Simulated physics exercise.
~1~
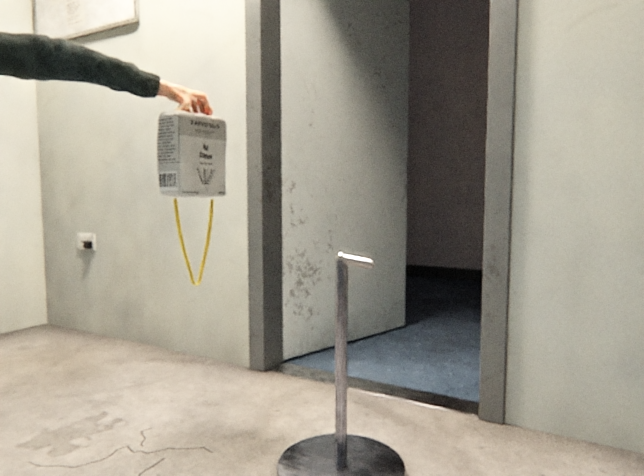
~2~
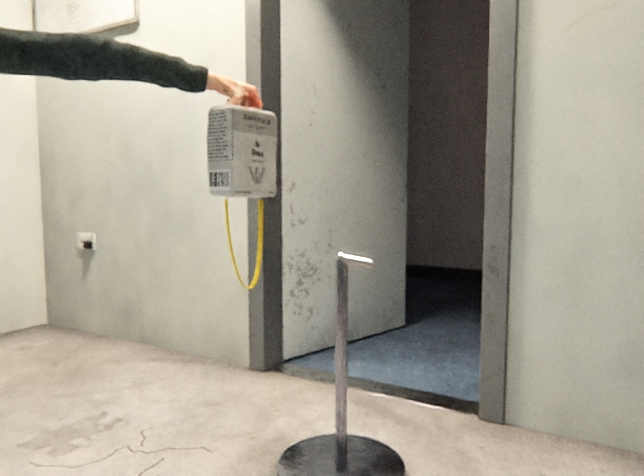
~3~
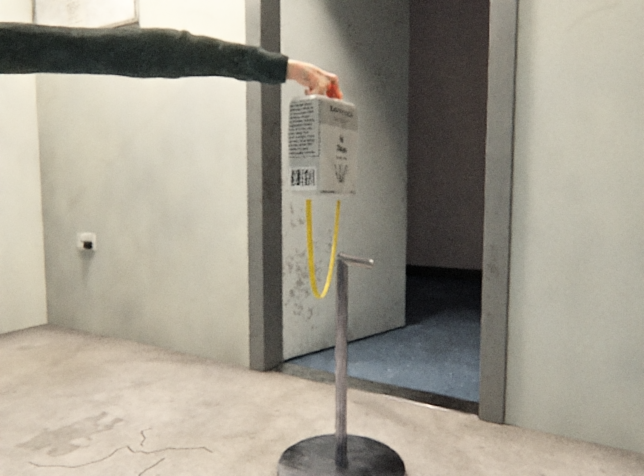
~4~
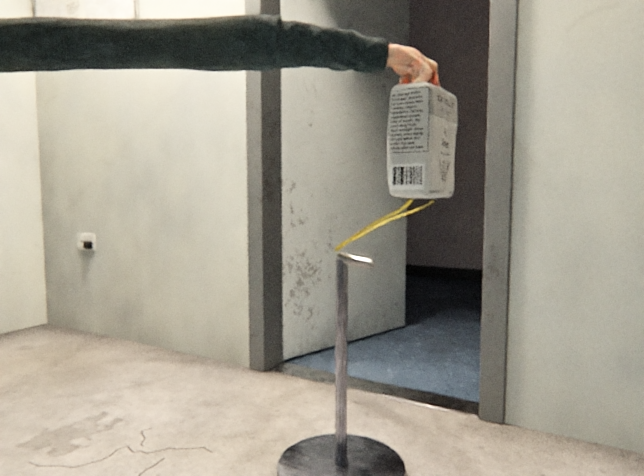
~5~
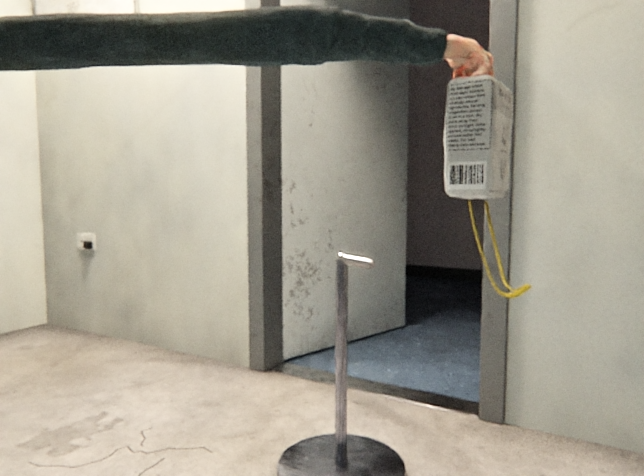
In a bare room, a hand carries a white sack rightward past a short post.
